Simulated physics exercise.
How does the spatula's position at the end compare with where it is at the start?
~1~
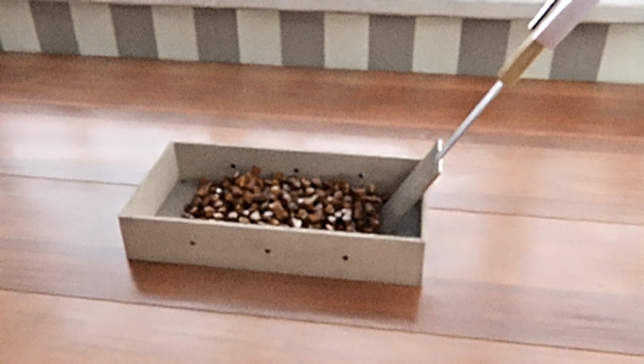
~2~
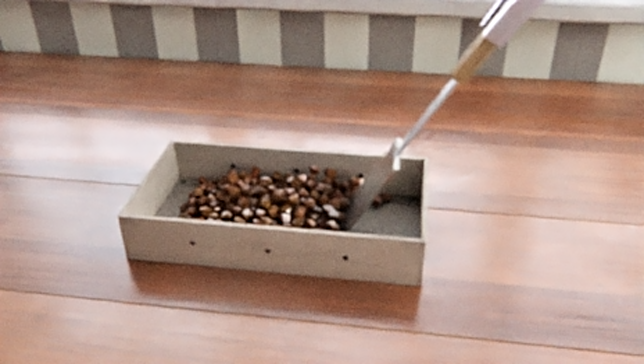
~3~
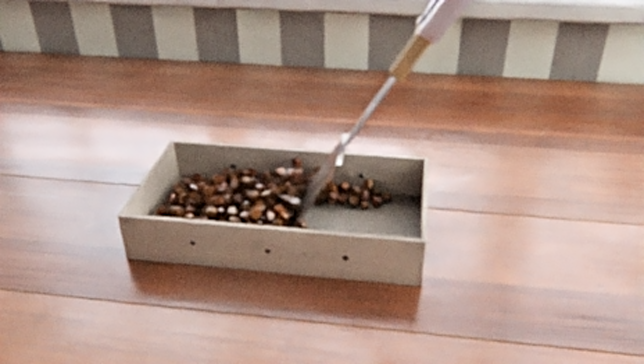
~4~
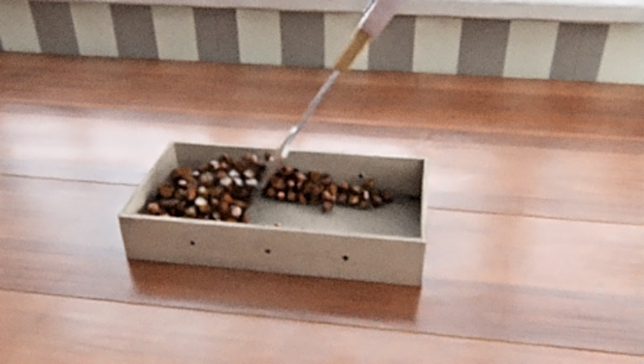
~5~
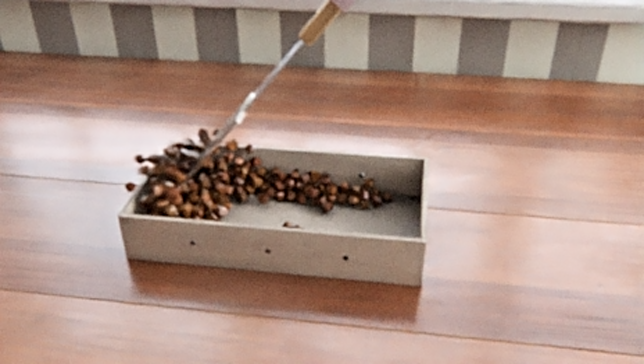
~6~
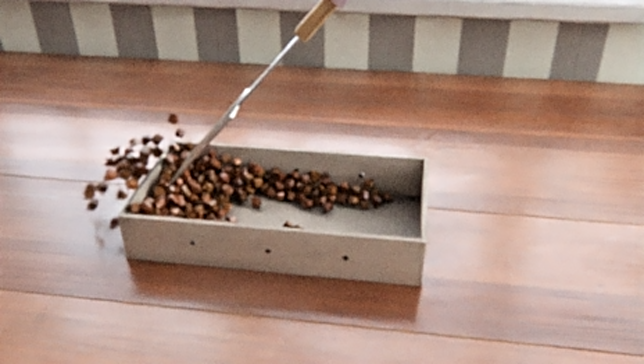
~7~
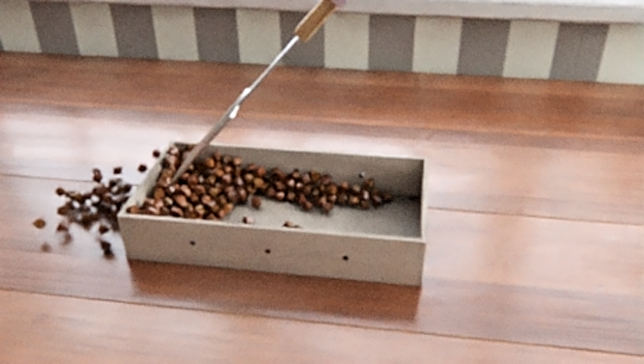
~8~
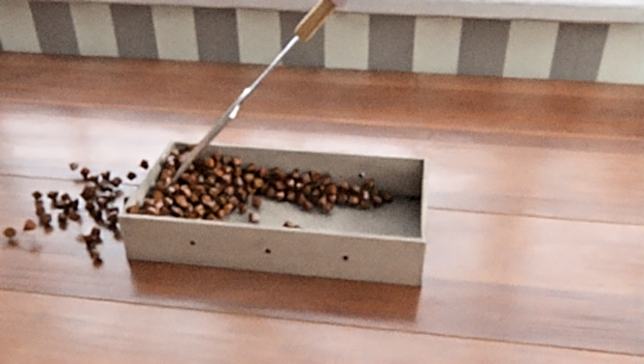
The spatula starts at the right end of the tray and ends at the left end, resting among the piled pellets and slightly higher in view than before.
In the video, a spatula sweeps leftward through small brown pellets in a shallow gray tray on a wooden table, piling them at the left end and flinging some over the edge, where they scatter on the table while most stay in the tray.
